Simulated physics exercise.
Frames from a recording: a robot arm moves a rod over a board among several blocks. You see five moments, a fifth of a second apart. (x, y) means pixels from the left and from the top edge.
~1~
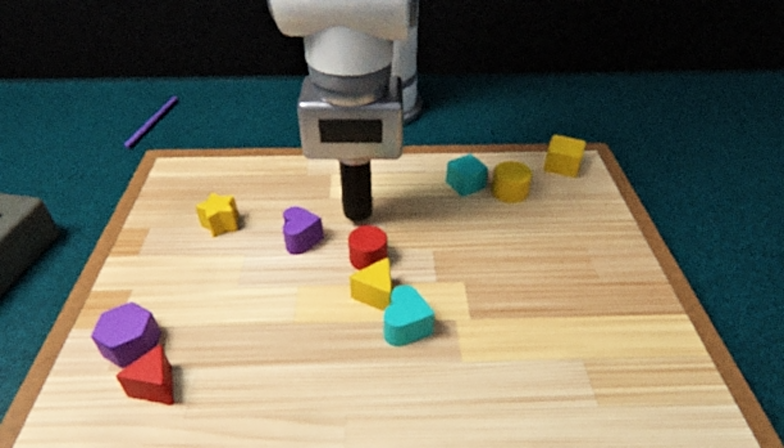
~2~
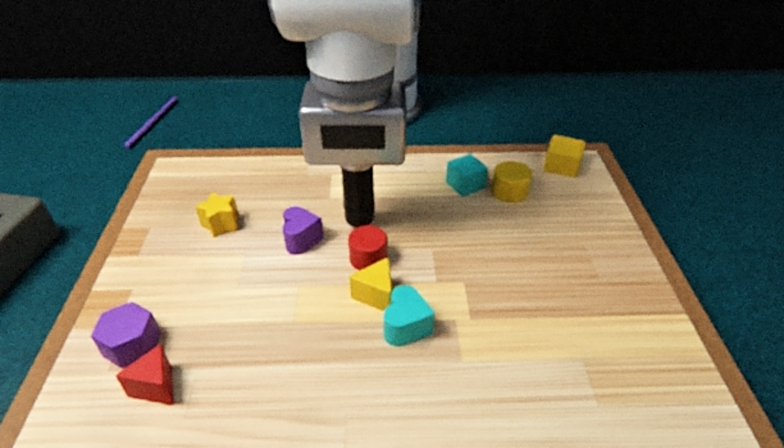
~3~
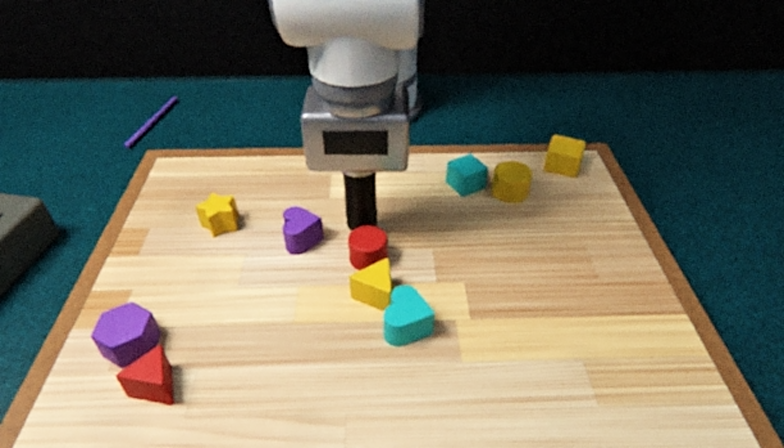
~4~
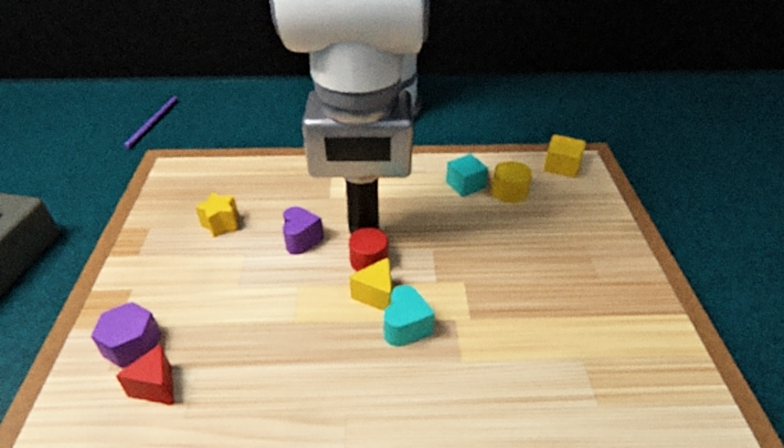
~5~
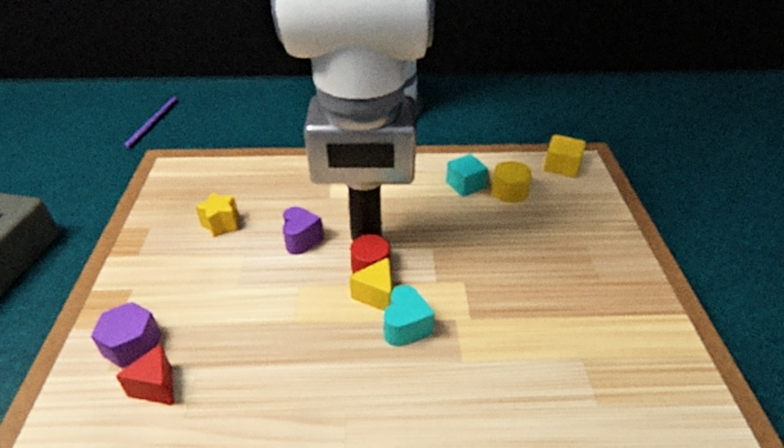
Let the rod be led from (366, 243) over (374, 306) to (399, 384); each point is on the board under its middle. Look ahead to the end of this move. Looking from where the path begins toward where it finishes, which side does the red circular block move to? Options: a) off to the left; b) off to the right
Answer: B.
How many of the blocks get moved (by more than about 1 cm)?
The push moves three or more blocks more than 1 cm.
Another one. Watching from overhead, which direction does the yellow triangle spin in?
Seen from overhead, it turns clockwise.
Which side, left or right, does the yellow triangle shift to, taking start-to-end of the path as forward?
Answer: Right.
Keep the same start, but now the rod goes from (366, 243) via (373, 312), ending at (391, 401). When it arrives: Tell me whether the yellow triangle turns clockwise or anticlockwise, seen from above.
Looking down: Clockwise.
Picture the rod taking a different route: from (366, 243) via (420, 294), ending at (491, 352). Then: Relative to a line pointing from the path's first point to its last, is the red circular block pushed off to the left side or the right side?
Rightward.
The first path, step by step. One third of the way, rod (371, 277); red circular block (371, 292); yellow triangle (368, 322), turned 25° clockwise; turquoise heart (411, 308).
Two thirds of the way, rod (379, 324); red circular block (374, 344); yellow triangle (355, 376), turned 60° clockwise; turquoise heart (417, 312), turned 20° anticlockwise.
At the end, rod (399, 378); purple heart not moved; red circular block (375, 399); yellow triangle (332, 413), turned 100° clockwise; turquoise heart (421, 314), turned 40° anticlockwise.
